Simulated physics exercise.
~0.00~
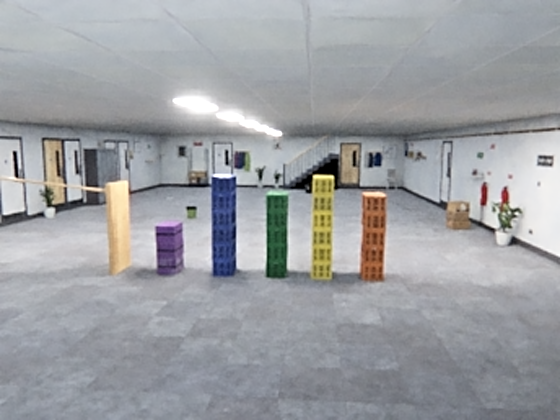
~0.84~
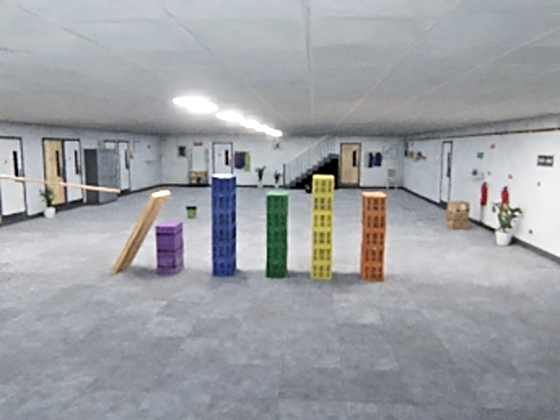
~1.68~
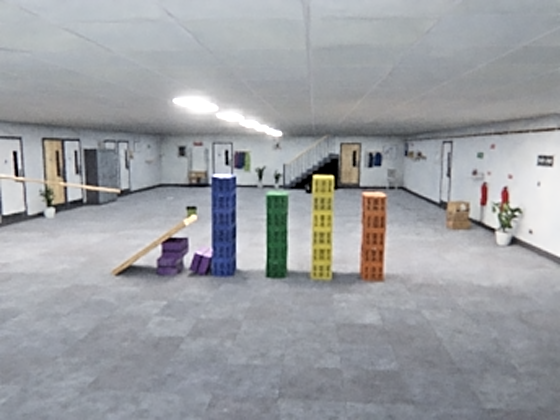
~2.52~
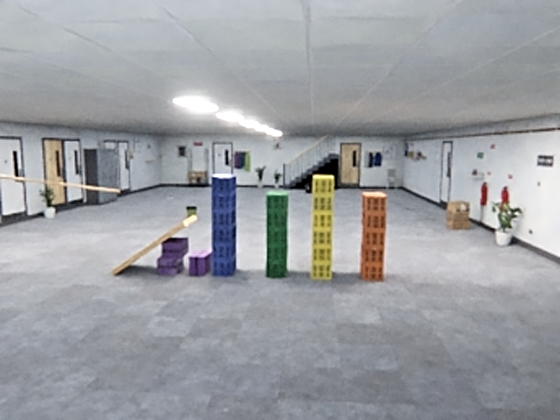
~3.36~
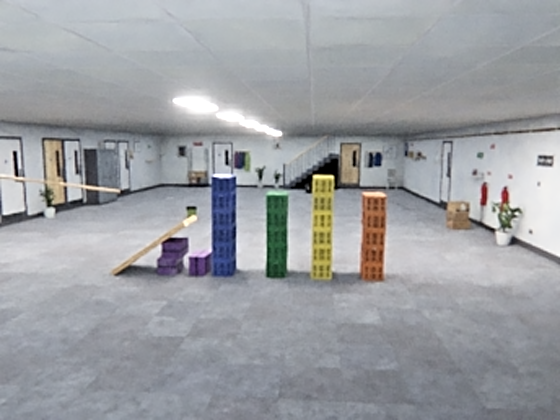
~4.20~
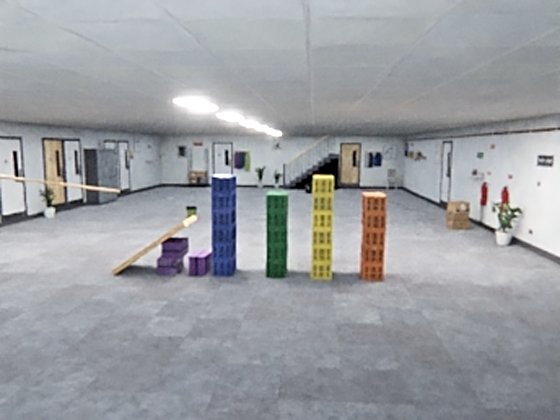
In a wide, low-ceilinged hall, a pole pushed an upright board rightward onto a short purple stack of crates, knocking the top one off onto its side, and the board came to rest leaning there while the blue, green, yellow and orange stacks stayed standing.
